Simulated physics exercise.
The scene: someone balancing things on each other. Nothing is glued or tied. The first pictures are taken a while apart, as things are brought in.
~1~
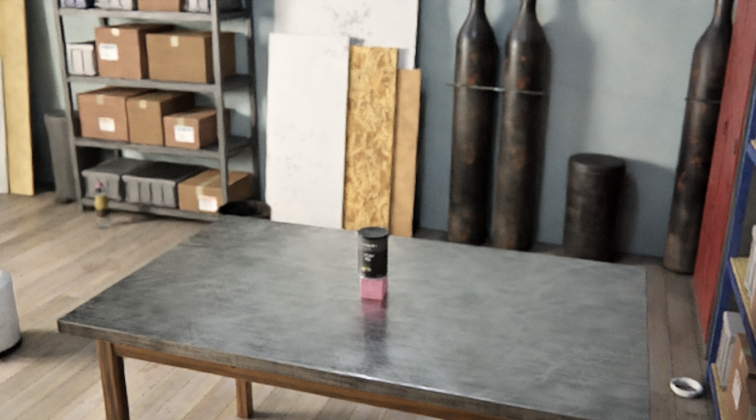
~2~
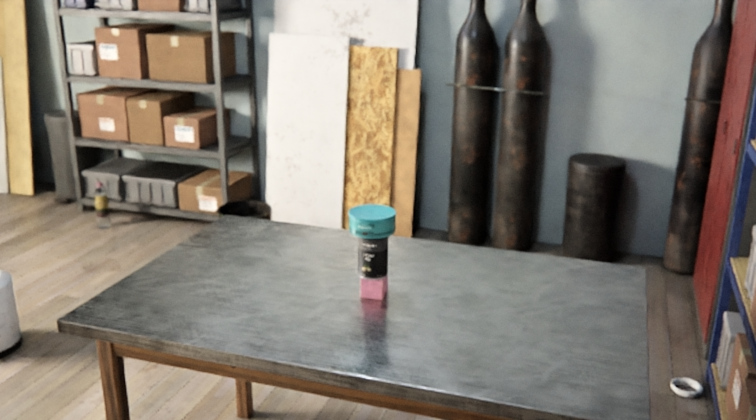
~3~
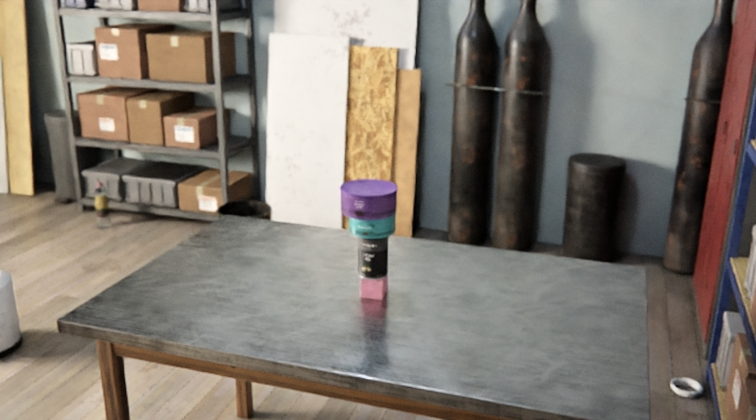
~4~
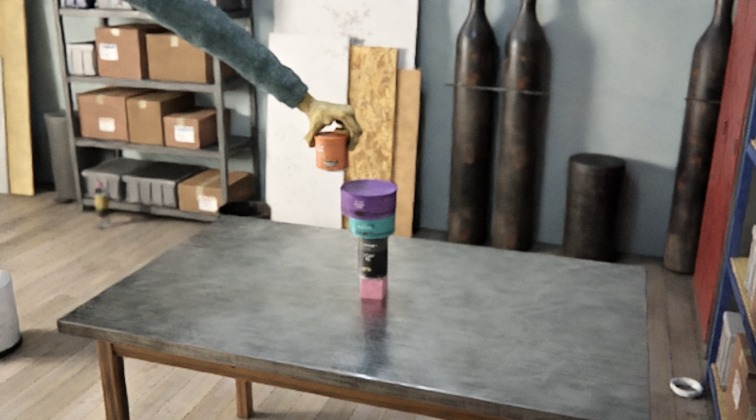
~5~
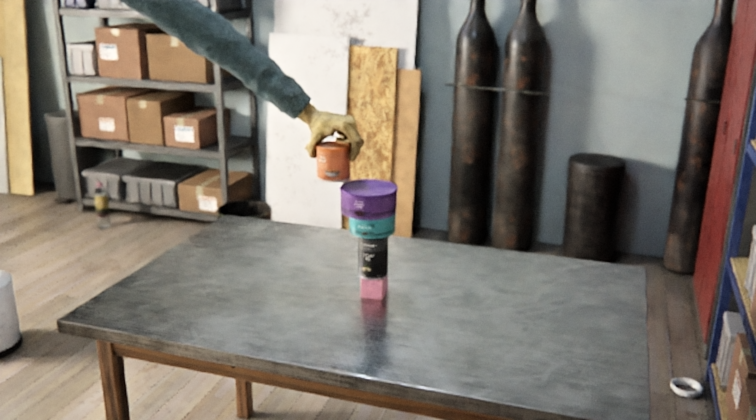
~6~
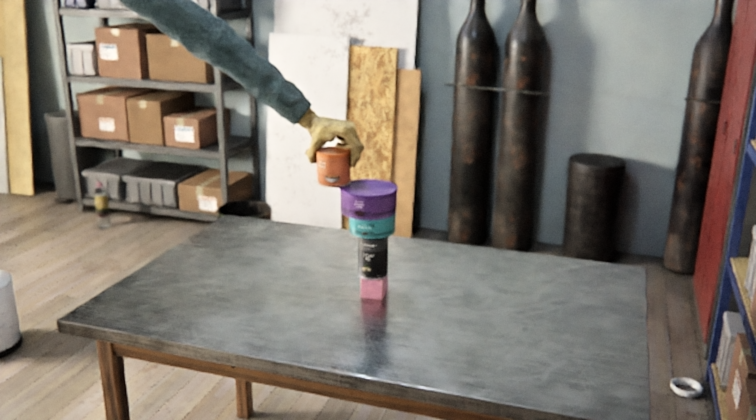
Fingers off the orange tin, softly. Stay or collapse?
Outcome: The pile gives way.
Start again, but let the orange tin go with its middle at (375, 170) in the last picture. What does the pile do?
Then it stays up.
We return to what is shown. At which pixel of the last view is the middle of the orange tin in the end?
At about (343, 274).
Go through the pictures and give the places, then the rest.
The last thing is not in view yet, in the first picture.
The last thing is not in view yet; black tin (373, 253), in the second picture.
The last thing is not in view yet; purple tub (369, 199), in the third picture.
On its way; orange tin (332, 151); black tin (373, 253), in the fourth picture.
On its way; orange tin (334, 162); purple tub (369, 199), in the fifth picture.
In place under the hand; orange tin (334, 167); black tin (373, 253), in the sixth picture.
Then, 0.40 s past the last view, orange tin now fallen.
Then, 0.50 s past the last view, things are still on the move.
Finally, fallen, orange tin; the other 4 still in place. Final places as the last picture's camera would see them, orange tin near (343, 274). The pile loses its balance.
